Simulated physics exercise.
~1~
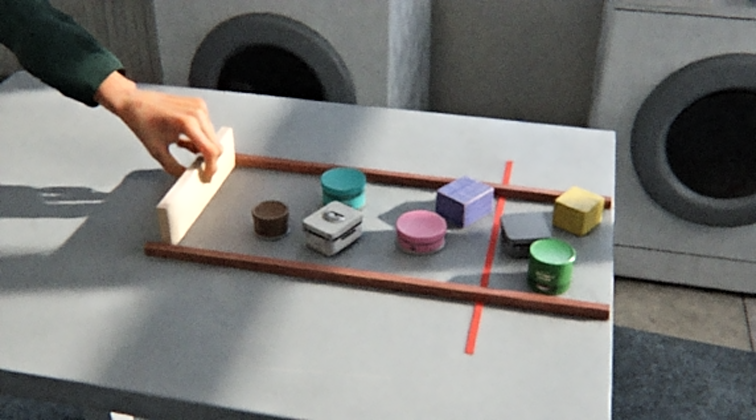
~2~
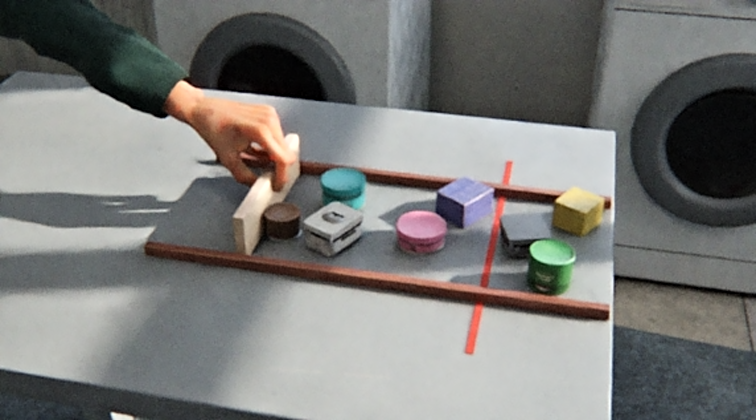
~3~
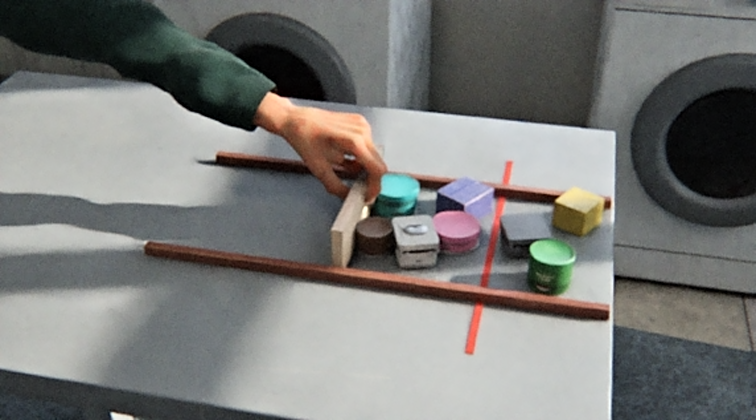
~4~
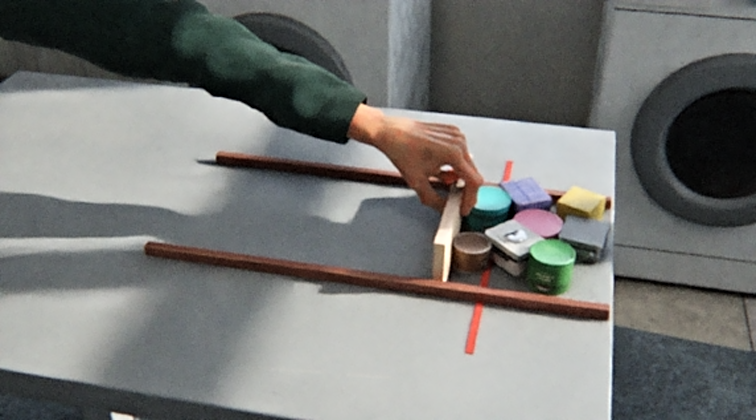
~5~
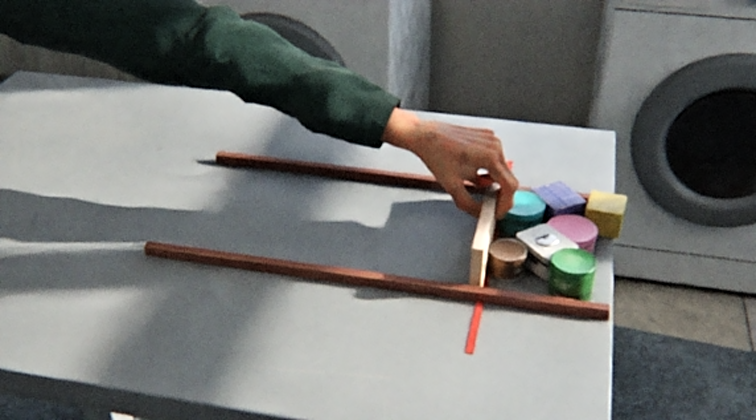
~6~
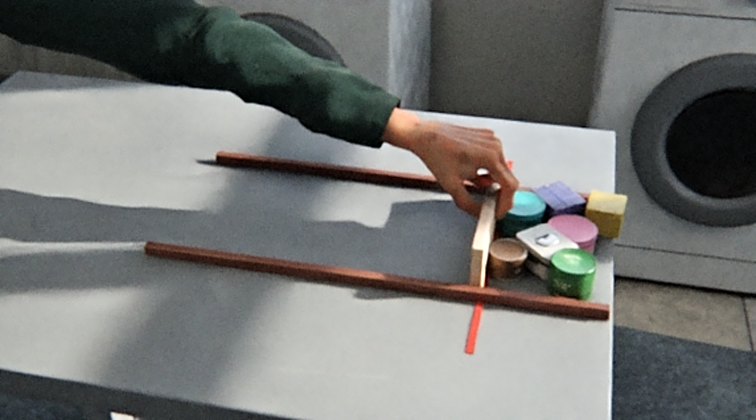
The clip shows a hand sliding an upright board rightward between two rails on a grey table, gathering small tins, cases and blocks into a cluster. The board stops at the red tape, with the dark grey case gone over the edge and the others still crowded at the table's end.
